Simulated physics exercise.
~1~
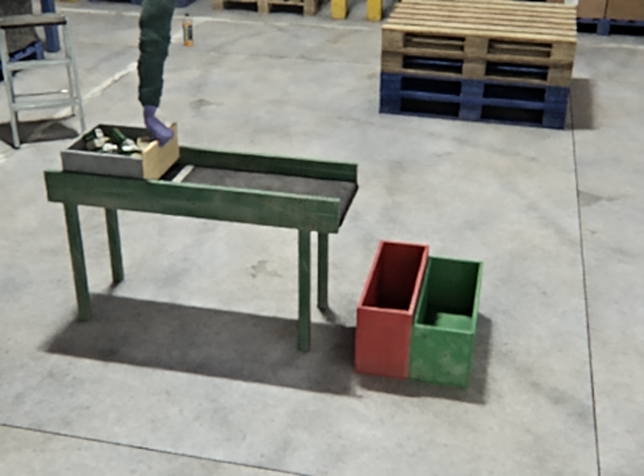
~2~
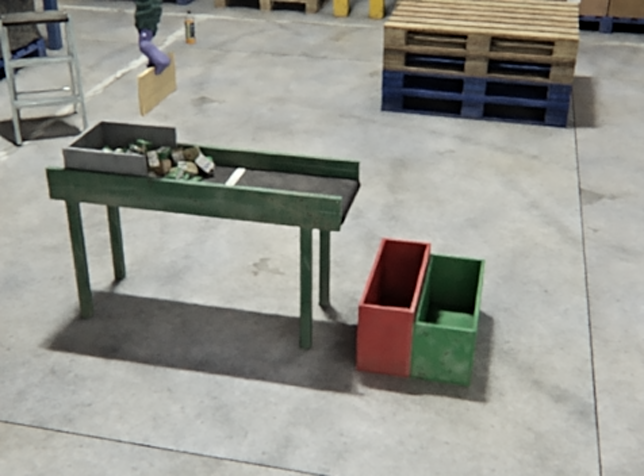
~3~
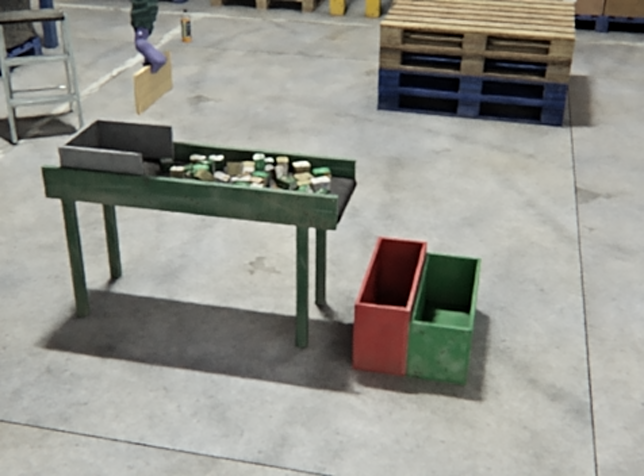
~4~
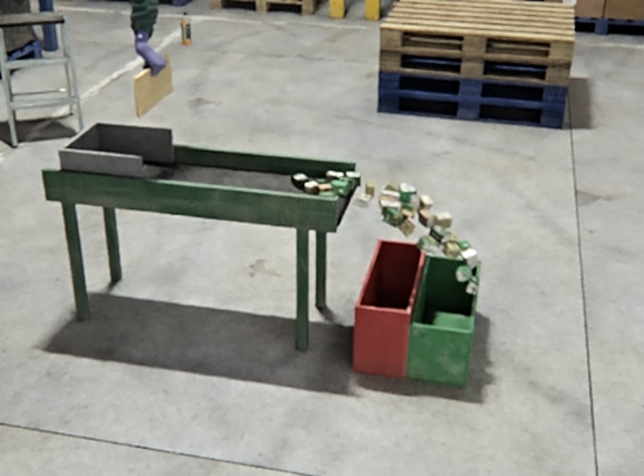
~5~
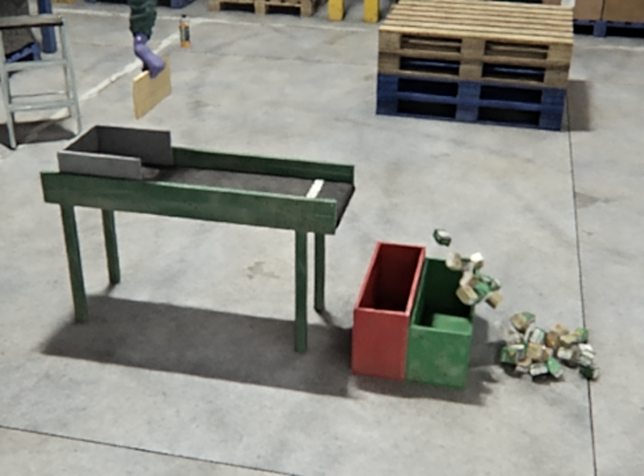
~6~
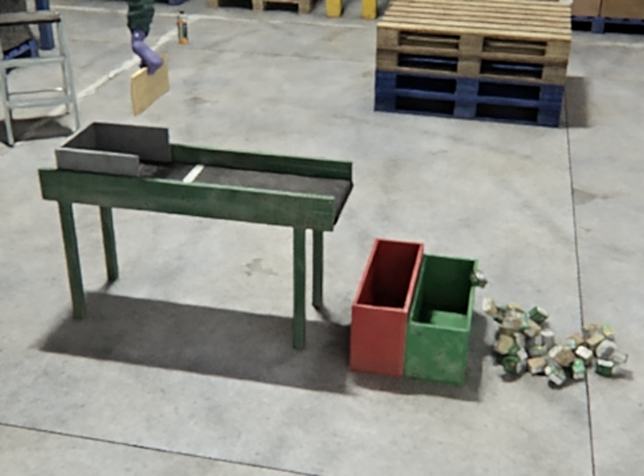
Small cartons riding a green-framed belt after a gloved hand lifts the gate, flying past red and green boxes onto the floor.
